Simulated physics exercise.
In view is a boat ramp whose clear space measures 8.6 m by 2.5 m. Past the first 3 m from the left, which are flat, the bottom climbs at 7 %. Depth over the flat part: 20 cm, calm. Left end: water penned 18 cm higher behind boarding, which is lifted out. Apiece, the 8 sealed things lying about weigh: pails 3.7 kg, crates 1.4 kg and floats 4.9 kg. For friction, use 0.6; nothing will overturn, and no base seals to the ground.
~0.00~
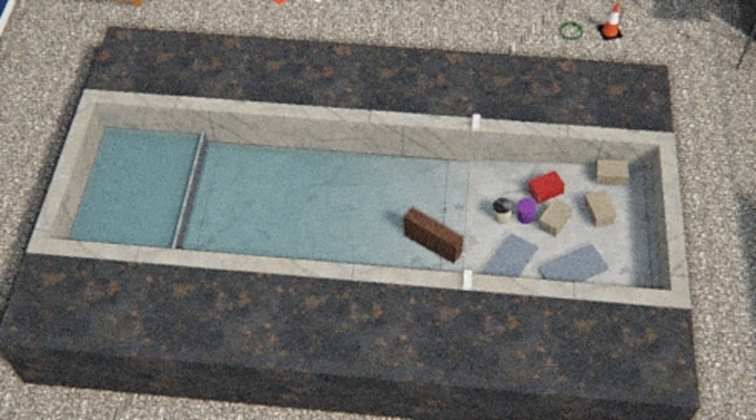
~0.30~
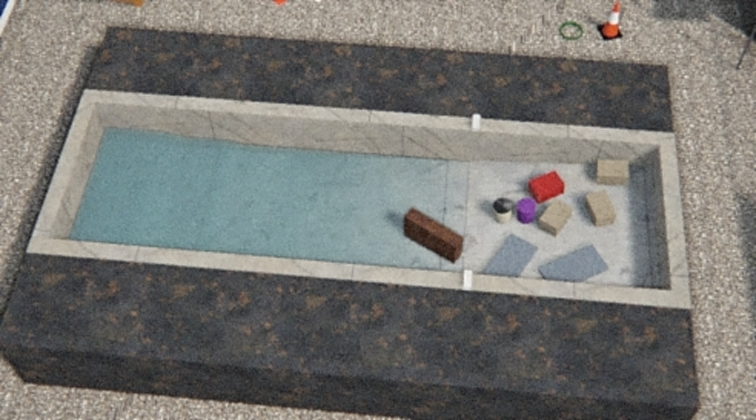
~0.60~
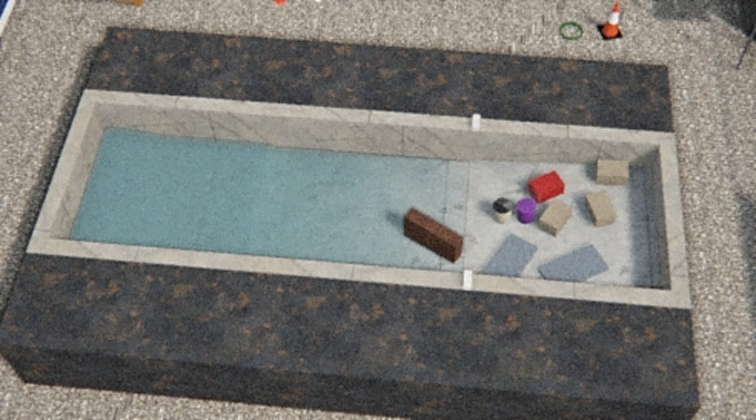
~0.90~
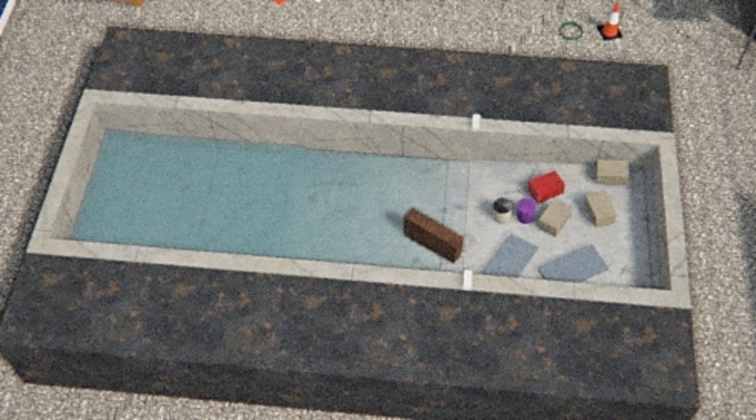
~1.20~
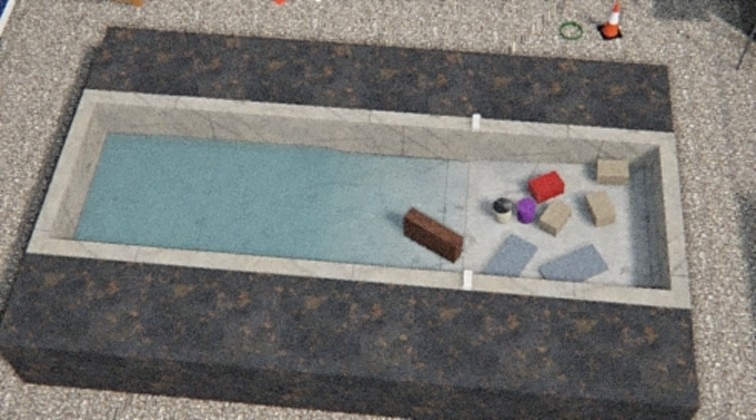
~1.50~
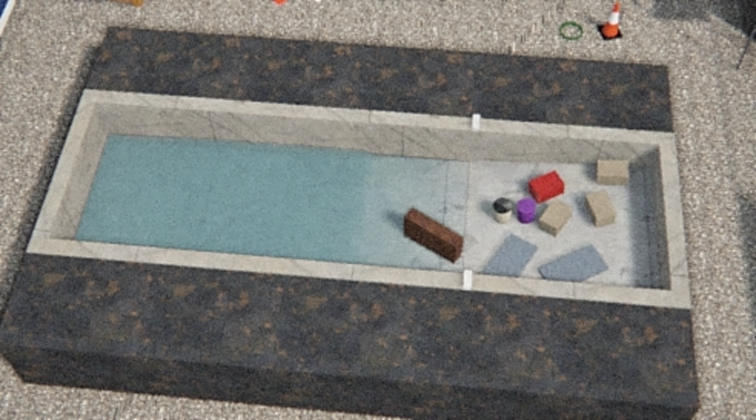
In this clip, a dark barrier near the left end of a shallow, water-filled ramp disappears, and the deeper-coloured water spreads rightward toward a brown block, while the red crate, purple pail and other objects on the right stay still.
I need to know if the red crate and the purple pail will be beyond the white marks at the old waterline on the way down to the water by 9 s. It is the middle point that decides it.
The red crate has moved beyond the marks; the purple pail has moved beyond the marks.
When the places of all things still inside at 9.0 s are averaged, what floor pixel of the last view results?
Somewhere near (431, 207).
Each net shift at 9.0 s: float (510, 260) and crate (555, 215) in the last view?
In that order: 50 cm, 250 cm.
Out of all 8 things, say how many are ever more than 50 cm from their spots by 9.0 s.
7.
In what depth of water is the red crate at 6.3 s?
Around 4 cm.
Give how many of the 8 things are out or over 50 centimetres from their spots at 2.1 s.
By then 0.
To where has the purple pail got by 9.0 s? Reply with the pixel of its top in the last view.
I'd put it somewhere near (392, 185).
After 2.1 s the red crate is near (548, 183), 0.0 m from its start, aground; the purple pail is near (528, 206), 0.0 m from its start, aground; 0 of 8 are over the mark; 0 afloat.
After 4.0 s the red crate is near (579, 187), 0.4 m from its start, aground; the purple pail is near (529, 206), 0.0 m from its start, aground; 0 of 8 are over the mark; 1 afloat.
After 6.3 s the red crate is near (561, 189), 0.2 m from its start, afloat; the purple pail is near (512, 205), 0.2 m from its start, aground; 0 of 8 are over the mark; 6 afloat.
After 9.0 s the red crate is near (424, 160), 1.9 m from its start, afloat; the purple pail is near (392, 185), 2.1 m from its start, afloat; 6 of 8 are over the mark; 8 afloat.
